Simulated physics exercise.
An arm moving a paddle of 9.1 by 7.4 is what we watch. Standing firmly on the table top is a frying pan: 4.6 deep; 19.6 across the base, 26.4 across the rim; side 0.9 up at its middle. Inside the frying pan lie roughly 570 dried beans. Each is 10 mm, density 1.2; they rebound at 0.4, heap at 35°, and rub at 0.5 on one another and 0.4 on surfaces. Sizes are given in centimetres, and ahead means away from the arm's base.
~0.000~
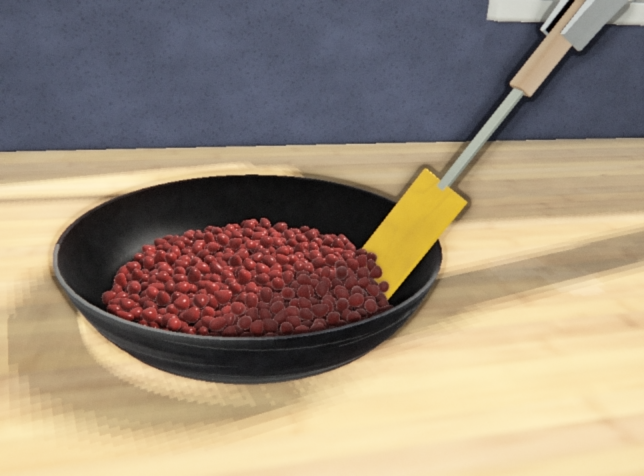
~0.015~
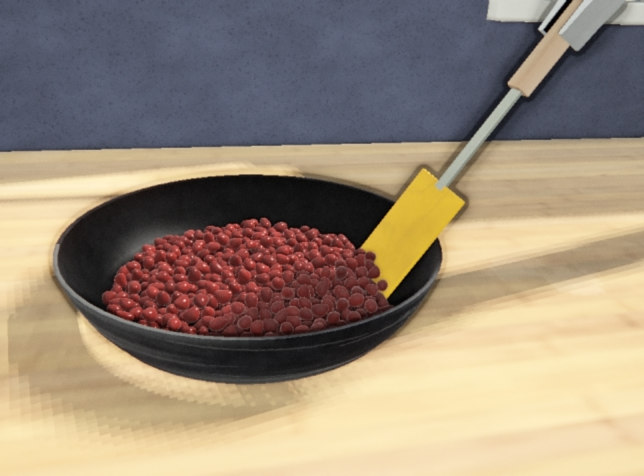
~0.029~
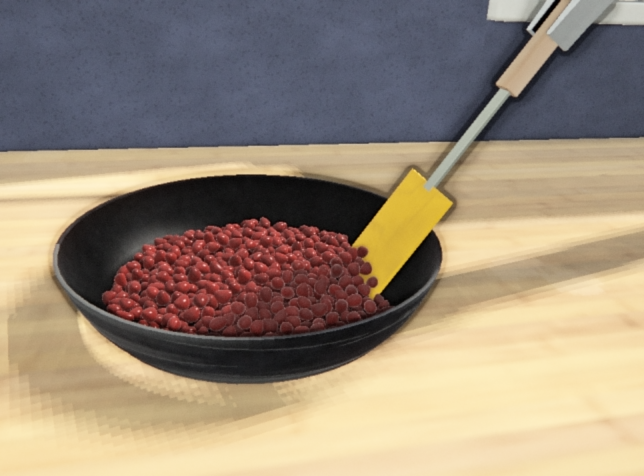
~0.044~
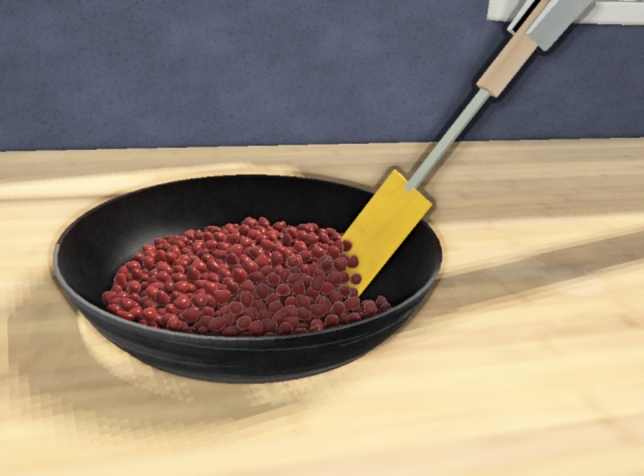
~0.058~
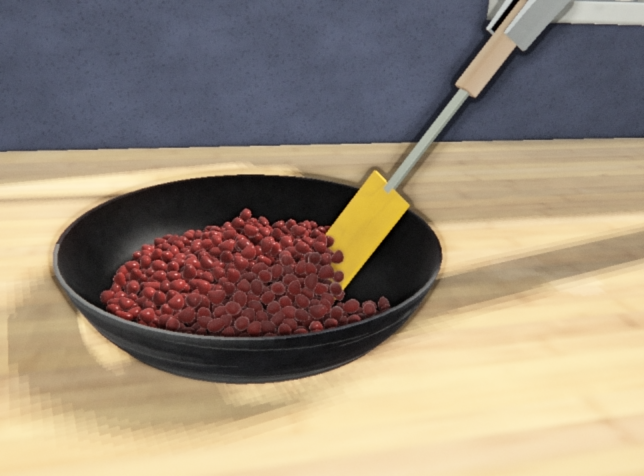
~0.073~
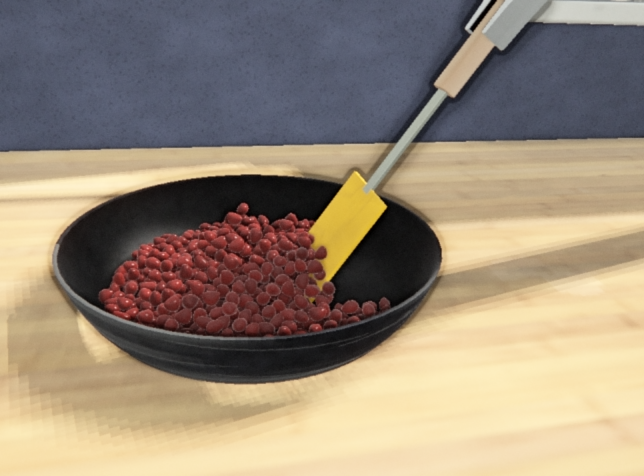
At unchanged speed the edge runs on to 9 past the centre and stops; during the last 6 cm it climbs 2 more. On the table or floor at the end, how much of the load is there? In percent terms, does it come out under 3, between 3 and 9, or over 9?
It comes out over 9 %.
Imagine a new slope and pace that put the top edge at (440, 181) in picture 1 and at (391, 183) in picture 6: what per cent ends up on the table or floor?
Roughly 10 percent ends up there.
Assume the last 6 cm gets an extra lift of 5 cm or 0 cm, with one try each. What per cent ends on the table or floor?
Some 10 and 10 per cent.
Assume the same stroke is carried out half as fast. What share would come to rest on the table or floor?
The share on the table or floor would be about 5 percent.
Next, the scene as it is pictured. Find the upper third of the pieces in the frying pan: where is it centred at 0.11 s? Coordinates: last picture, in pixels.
(228, 262).
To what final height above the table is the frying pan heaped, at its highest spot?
Top of the heap: Roughly 5.5 cm above the table top.
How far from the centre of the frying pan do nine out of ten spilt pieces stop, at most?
30 cm.
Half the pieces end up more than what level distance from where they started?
About 4 cm.
After 0.11 s, sloping 55°, highest piece 8 above the table; 572 in the frying pan.
After 0.14 s, sloping 55°, highest piece 8 above the table; 572 in the frying pan.
After 0.36 s, sloping 55°, highest piece 12 above the table; 482 in the frying pan, 70 on the table or floor, 20 on the blade or in flight.
After 1.41 s, sloping 55°, highest piece 5 above the table; 482 in the frying pan, 90 on the table or floor.
In the end, 482 in the frying pan, 90 on the table or floor. That is 16 % on the table or floor.
